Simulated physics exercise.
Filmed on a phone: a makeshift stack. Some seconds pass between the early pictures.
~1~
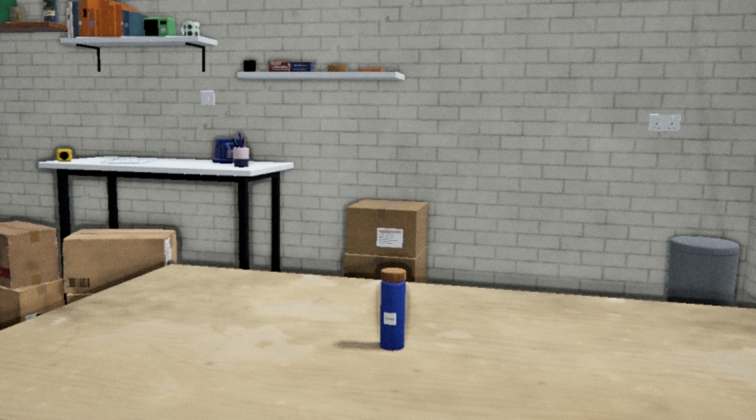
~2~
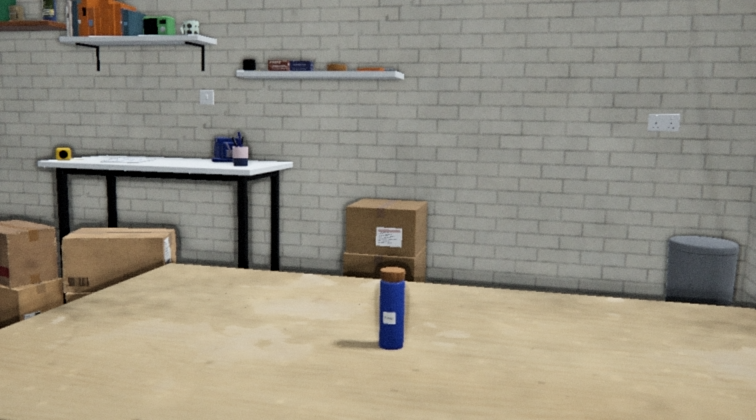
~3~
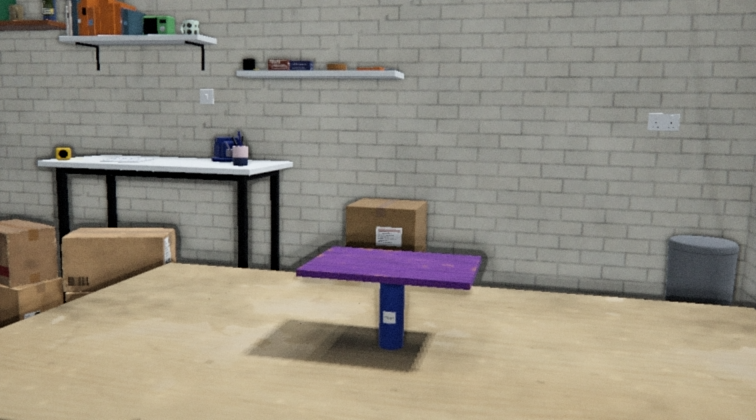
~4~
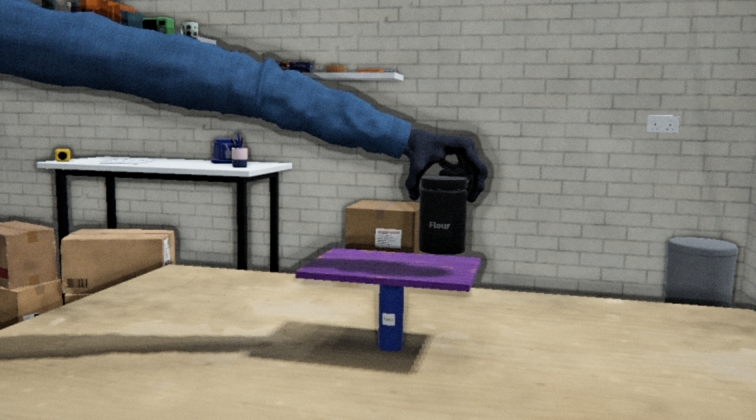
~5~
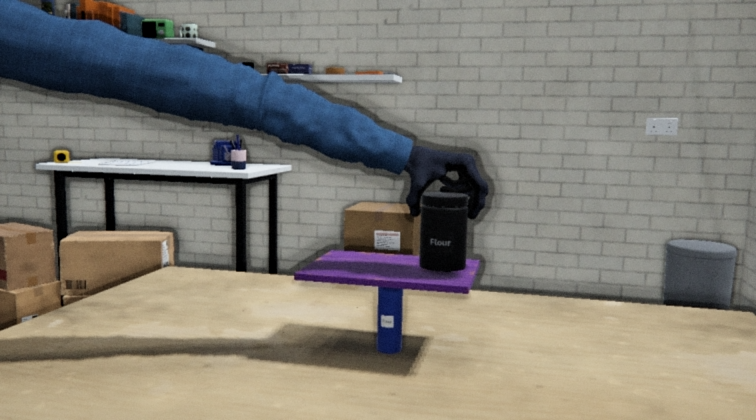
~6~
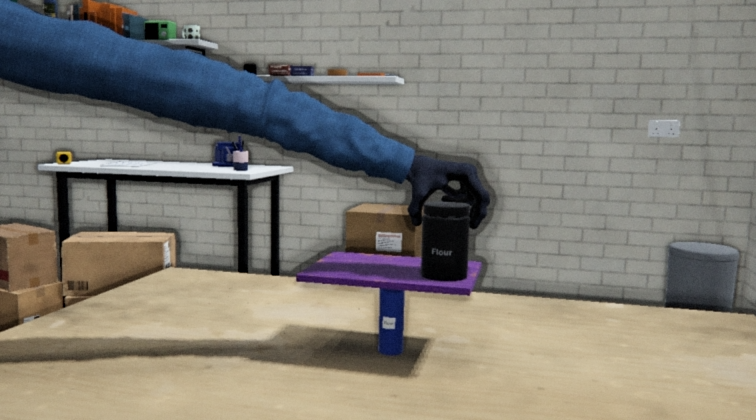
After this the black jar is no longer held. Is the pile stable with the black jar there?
It comes apart.
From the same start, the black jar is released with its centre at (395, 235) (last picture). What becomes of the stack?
Then it holds.
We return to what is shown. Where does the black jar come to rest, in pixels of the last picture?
Around (523, 367).
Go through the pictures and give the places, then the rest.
In the first frame, the last thing is not in view yet; blue shaker (393, 309).
In the second frame, the last thing is not in view yet; blue shaker (392, 308).
In the third frame, the last thing is not in view yet; blue shaker (392, 308).
In the fourth frame, still above its spot; black jar (443, 214); blue shaker (391, 309).
In the fifth frame, still above its spot; black jar (444, 231); blue shaker (390, 312).
In the sixth frame, in place under the hand; black jar (445, 241); blue shaker (392, 313).
Then, 0.30 s later than the last frame, black jar now fallen; purple board tilted by 45°.
Then, 0.50 s later than the last frame, purple board on its side.
Then, 0.70 s later than the last frame, black jar resting near (524, 363).
Then, 0.90 s later than the last frame, purple board now fallen.
When it is over, fallen, black jar and purple board; blue shaker as before. End places, in pixels of the last picture, black jar near (523, 367). The stack gives way.
